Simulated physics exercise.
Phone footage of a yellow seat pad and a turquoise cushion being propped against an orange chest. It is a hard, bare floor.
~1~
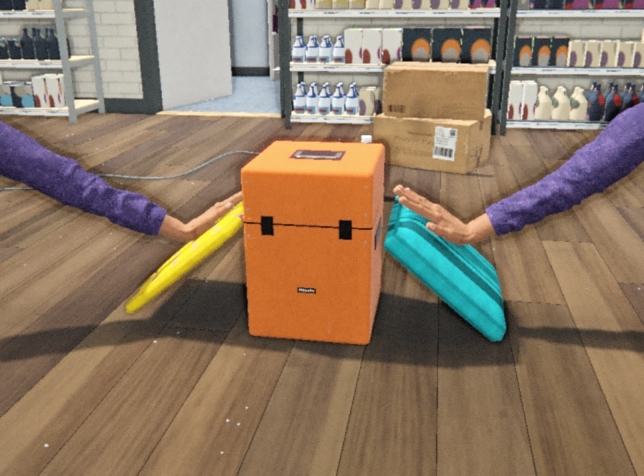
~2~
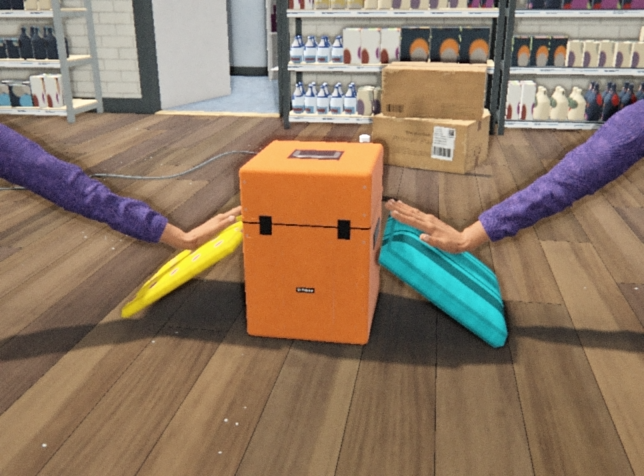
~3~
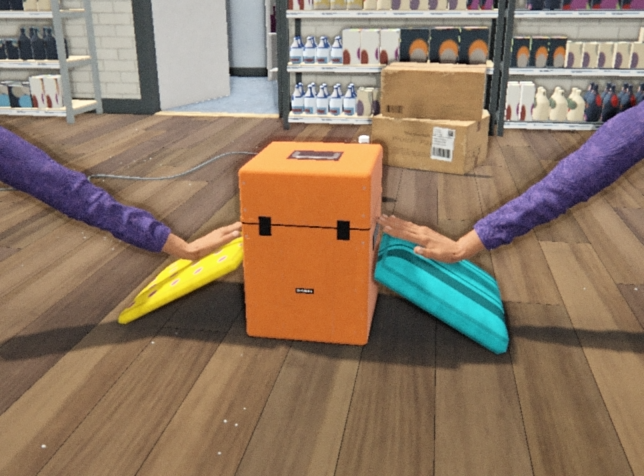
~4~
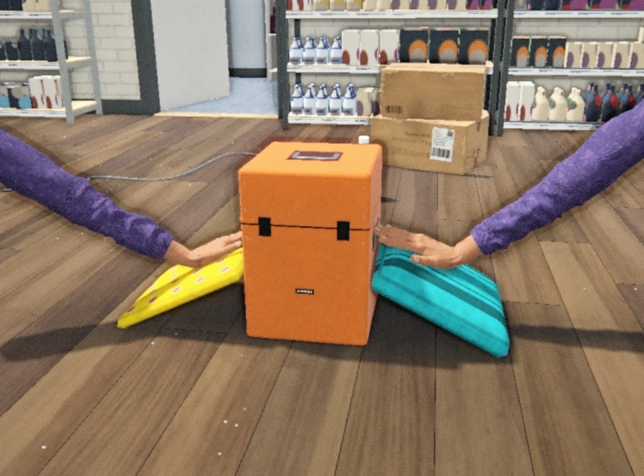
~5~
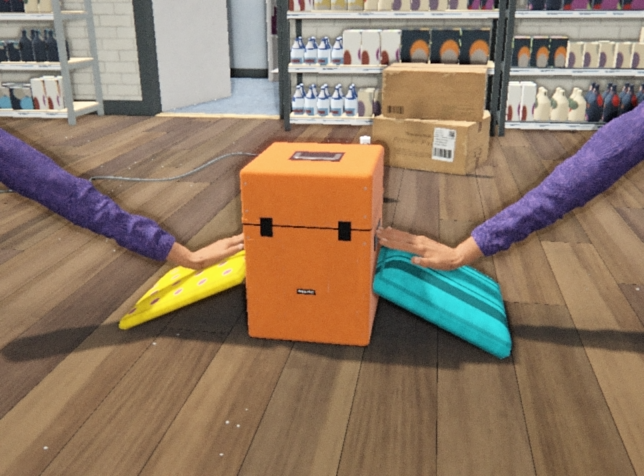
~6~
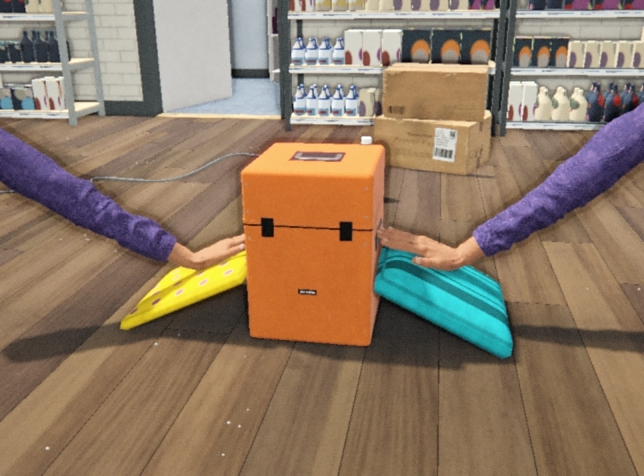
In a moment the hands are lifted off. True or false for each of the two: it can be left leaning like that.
Yellow seat pad: False; turquoise cushion: False.
Then, 0.28 s past the final frame, seat pad flat on the floor near (197, 296); cushion slipping down near (446, 298).
Then, 0.52 s past the final frame, seat pad flat on the floor near (196, 299); cushion flat on the floor near (448, 308).
When it is over, seat pad flat on the floor near (197, 299); cushion flat on the floor near (448, 308). The yellow seat pad slumps to the floor and the turquoise cushion slides down flat.
